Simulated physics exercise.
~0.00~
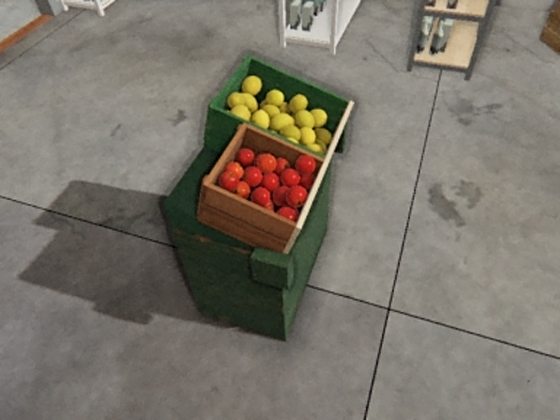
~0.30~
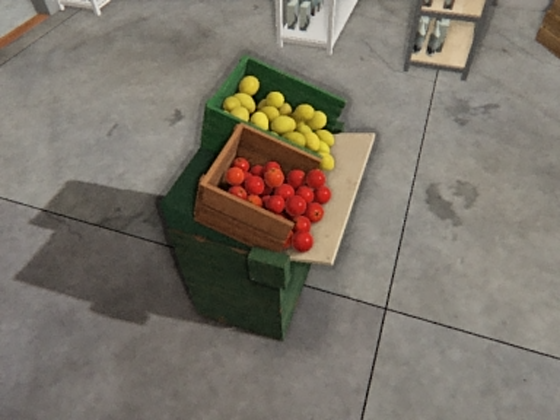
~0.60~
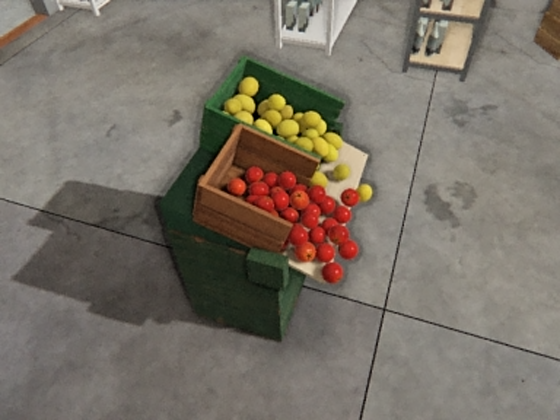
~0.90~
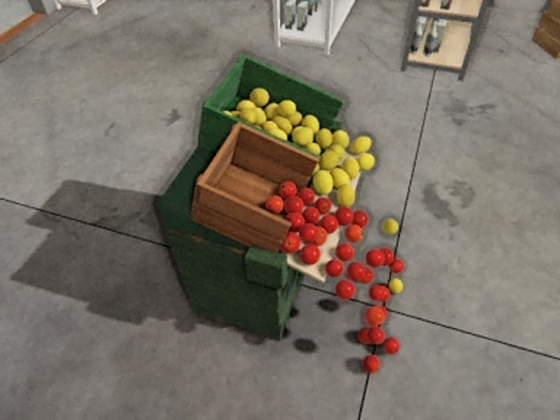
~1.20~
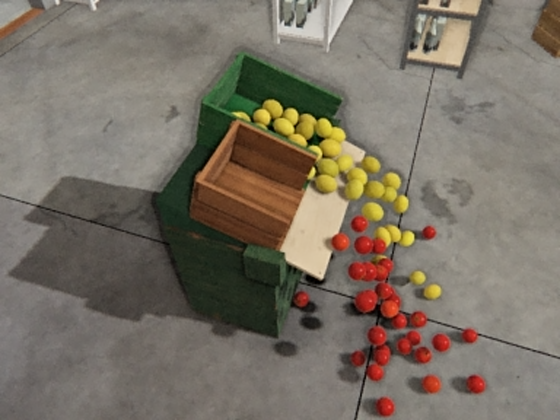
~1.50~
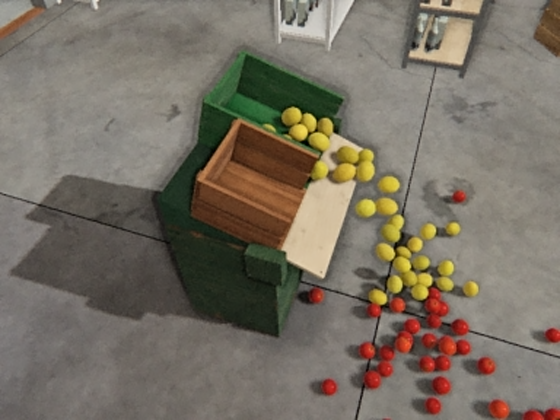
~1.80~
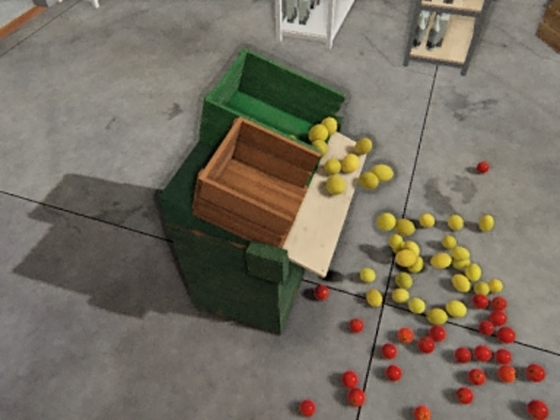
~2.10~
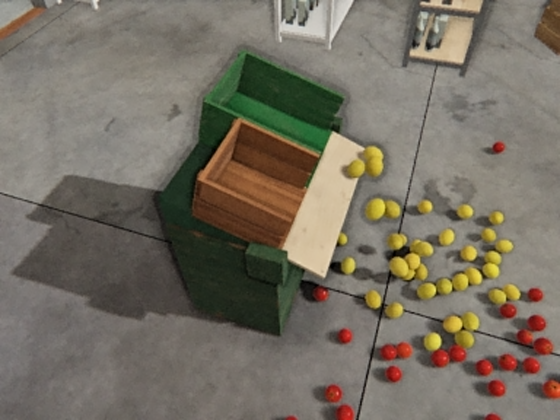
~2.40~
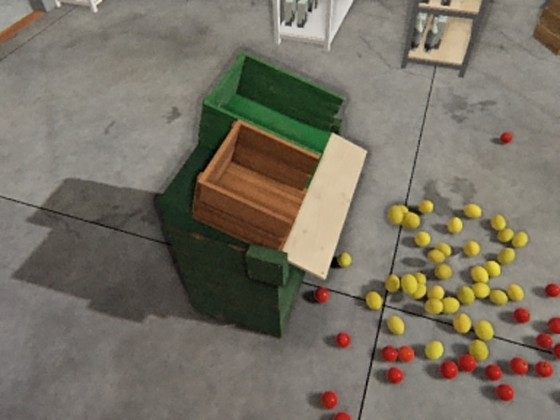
Tomatoes and lemons spilling over a lowered flap from tilted wooden and green bins, scattering across grey floor until both bins are empty.
